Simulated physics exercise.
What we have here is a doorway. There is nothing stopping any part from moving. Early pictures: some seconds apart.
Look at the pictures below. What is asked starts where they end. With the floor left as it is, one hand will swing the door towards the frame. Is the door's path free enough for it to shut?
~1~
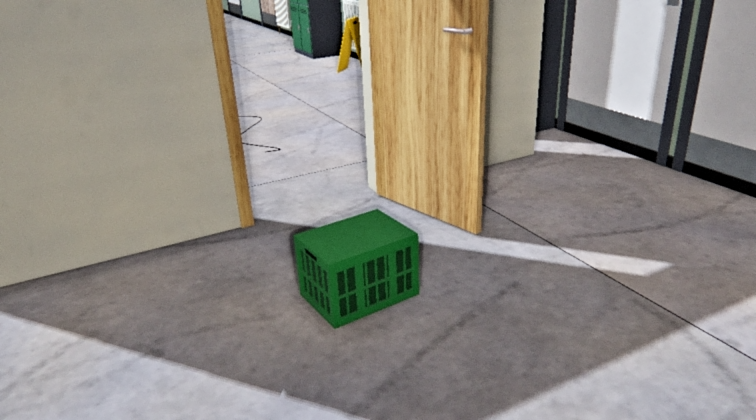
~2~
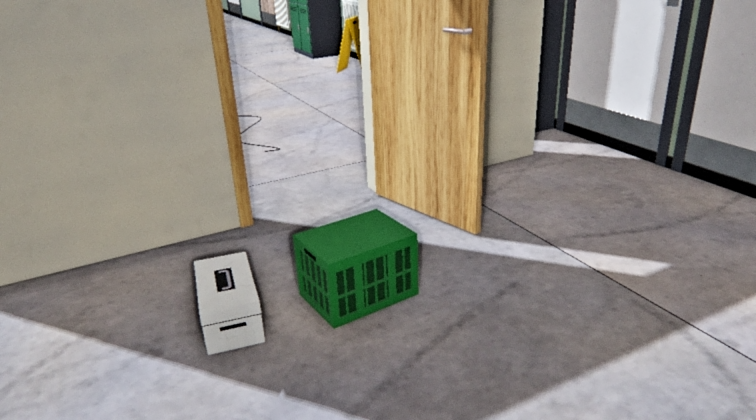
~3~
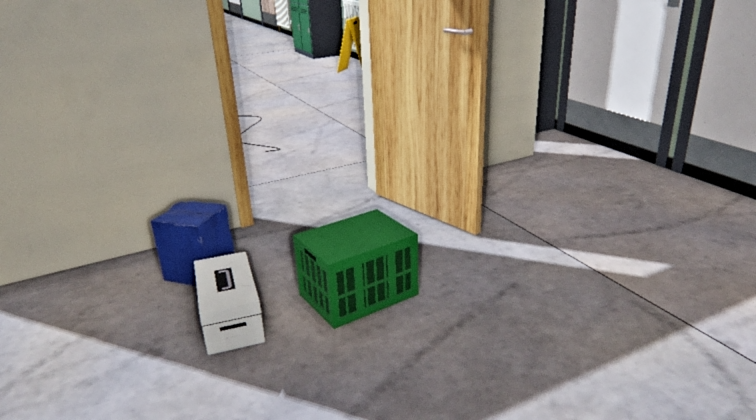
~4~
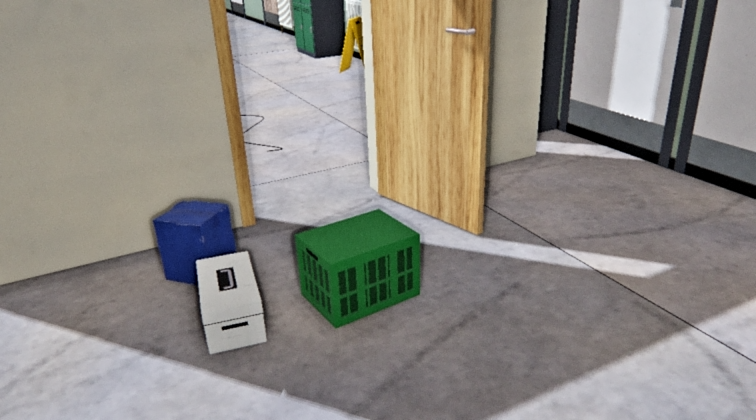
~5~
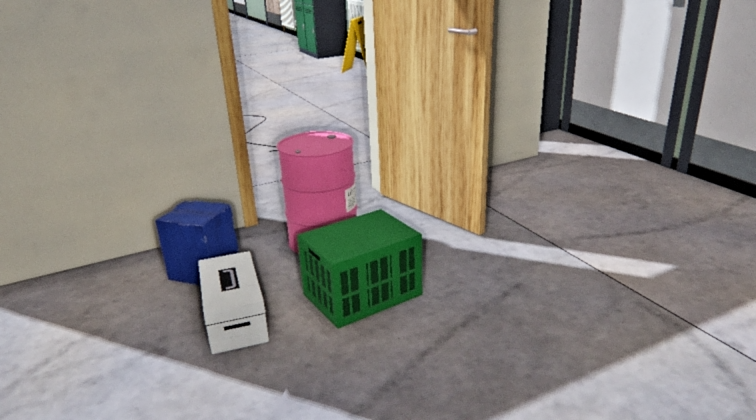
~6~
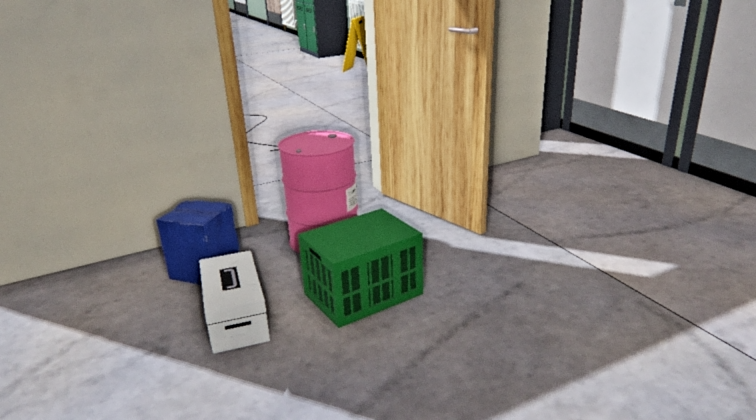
My guess is that the door will leave the doorway partly open.
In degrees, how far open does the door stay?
Around 50 degrees.
Then, 0.60 s later than the last frame, door 96° open.
Then, 1.00 s later than the last frame, door 83° open.
Then, 1.40 s later than the last frame, door 68° open.
Then, 1.70 s later than the last frame, door 56° open.
When it is over, door 52° open; all 4 as before. End places, in pixels of the last picture, pink drum near (320, 192).
